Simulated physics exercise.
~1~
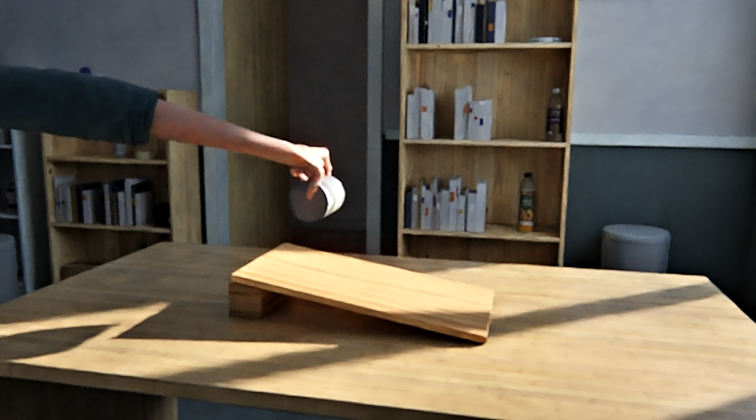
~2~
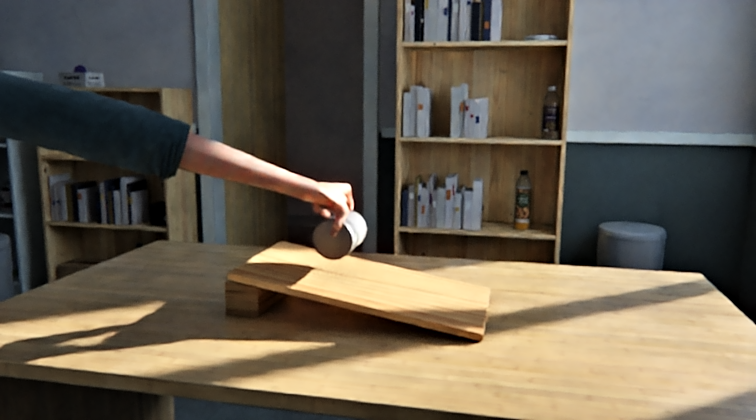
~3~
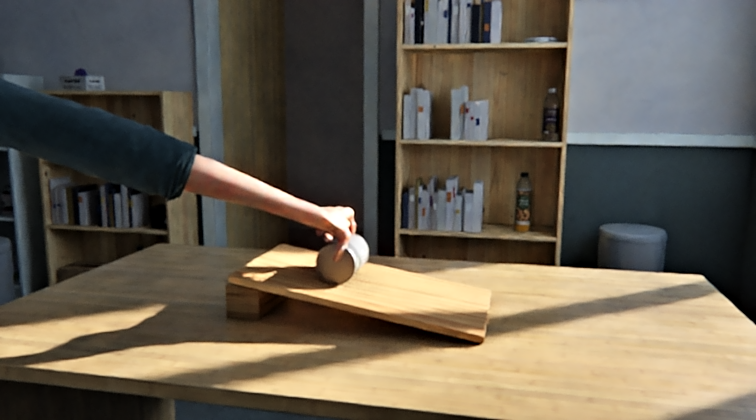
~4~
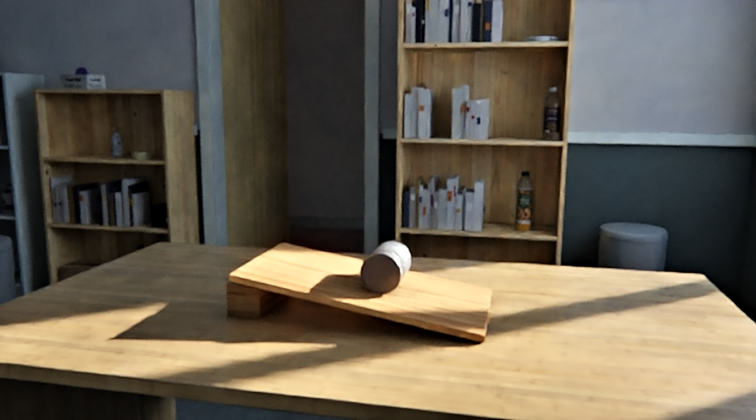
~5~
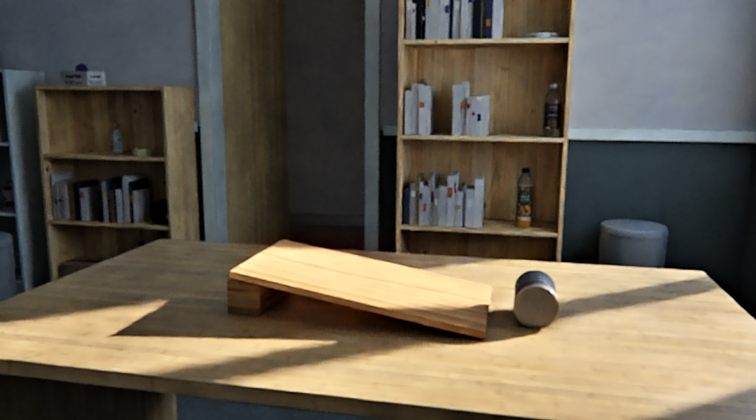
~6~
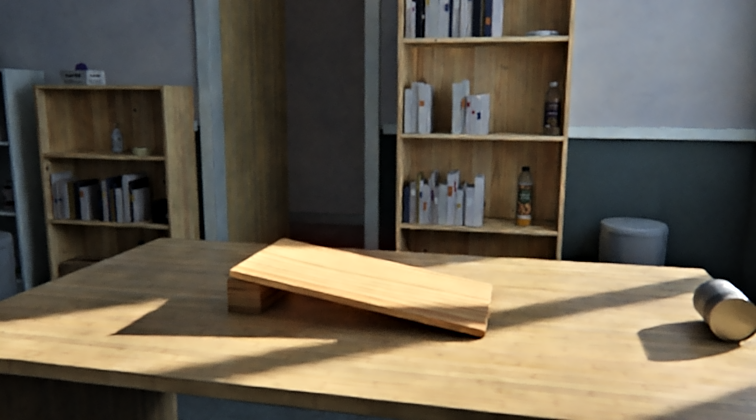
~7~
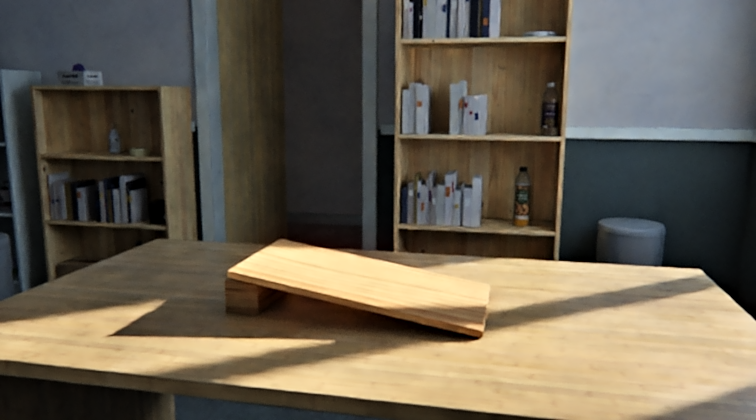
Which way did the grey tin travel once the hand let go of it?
It travelled to the right, down the sloping board and on across the table.
